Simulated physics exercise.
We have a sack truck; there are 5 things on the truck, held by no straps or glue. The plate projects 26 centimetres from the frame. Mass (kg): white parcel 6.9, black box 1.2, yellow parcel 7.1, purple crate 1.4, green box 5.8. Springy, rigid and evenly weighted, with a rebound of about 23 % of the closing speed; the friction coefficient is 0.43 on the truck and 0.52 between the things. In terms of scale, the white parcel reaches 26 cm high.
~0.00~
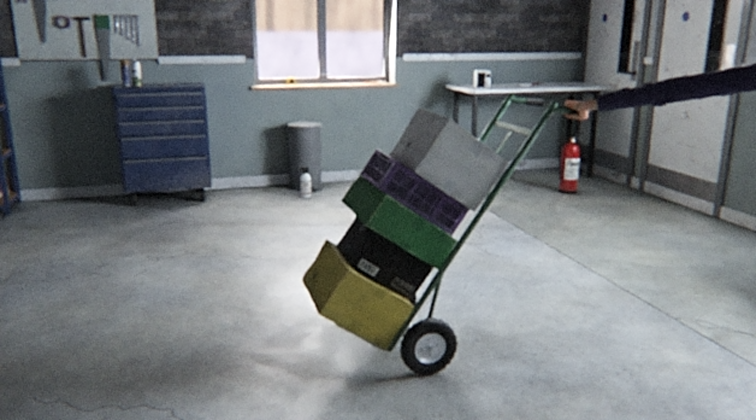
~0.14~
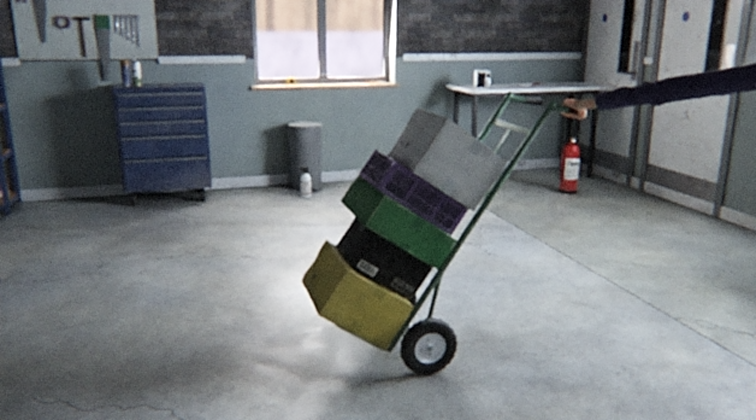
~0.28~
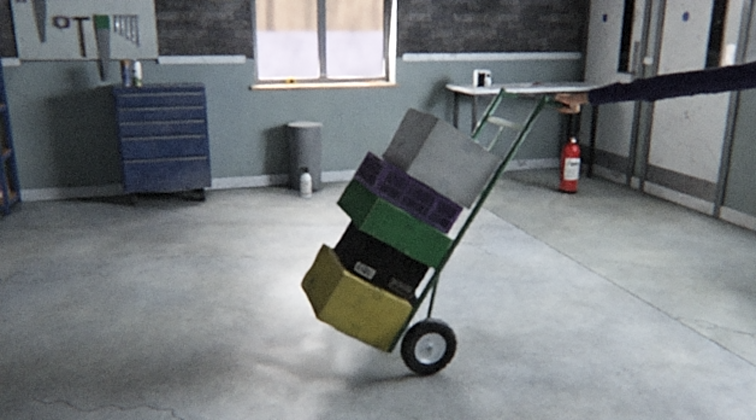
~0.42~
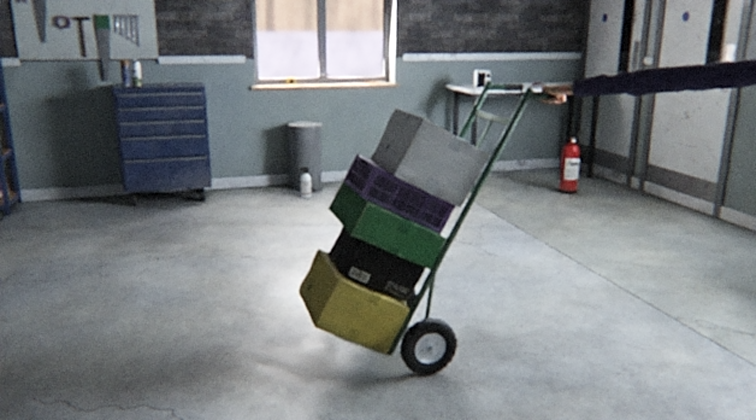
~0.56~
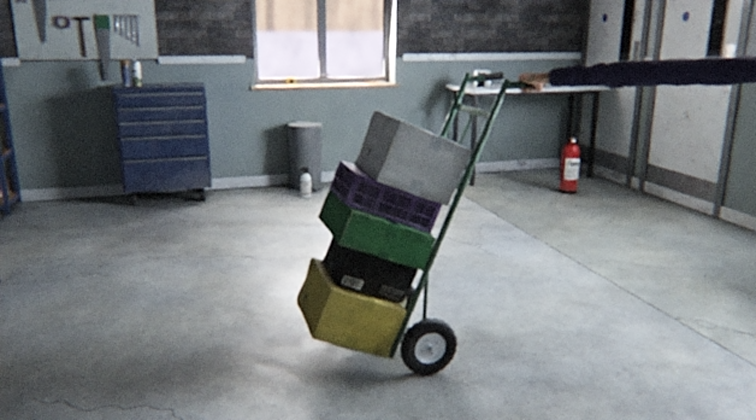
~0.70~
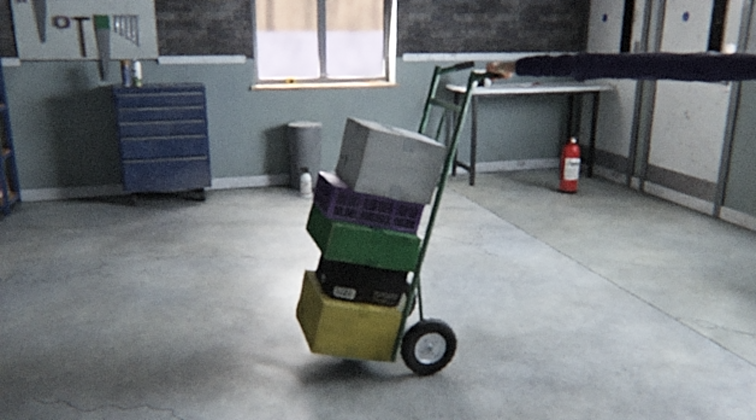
In a garage, an arm gradually pushes a tilted sack truck of stacked boxes more upright.
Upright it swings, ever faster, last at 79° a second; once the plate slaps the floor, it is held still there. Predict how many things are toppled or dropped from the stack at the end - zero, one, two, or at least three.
The count comes to three or above.
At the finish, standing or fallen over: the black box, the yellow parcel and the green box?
Well, the black box tumbles down, the yellow parcel holds steady, and the green box tumbles down.
Around 1.20 s, truck upright; white parcel tipped 15° against what carries it near (300, 176); black box tipped 15° against what carries it near (335, 283); purple crate tipped 15° against what carries it.
Around 1.70 s, truck upright; white parcel now dropped from the stack; black box tipped 46° against what carries it near (316, 274); purple crate tipped 46° against what carries it.
Around 2.00 s, truck upright; purple crate and green box now dropped from the stack; black box on its side near (297, 279).
Around 2.20 s, truck upright; black box upside down near (266, 307).
Finally (2.9 s), dropped from the stack, white parcel, black box, purple crate and green box; yellow parcel still in place (within 10 cm). Final places as that camera would see them, white parcel near (39, 366), black box near (265, 327).
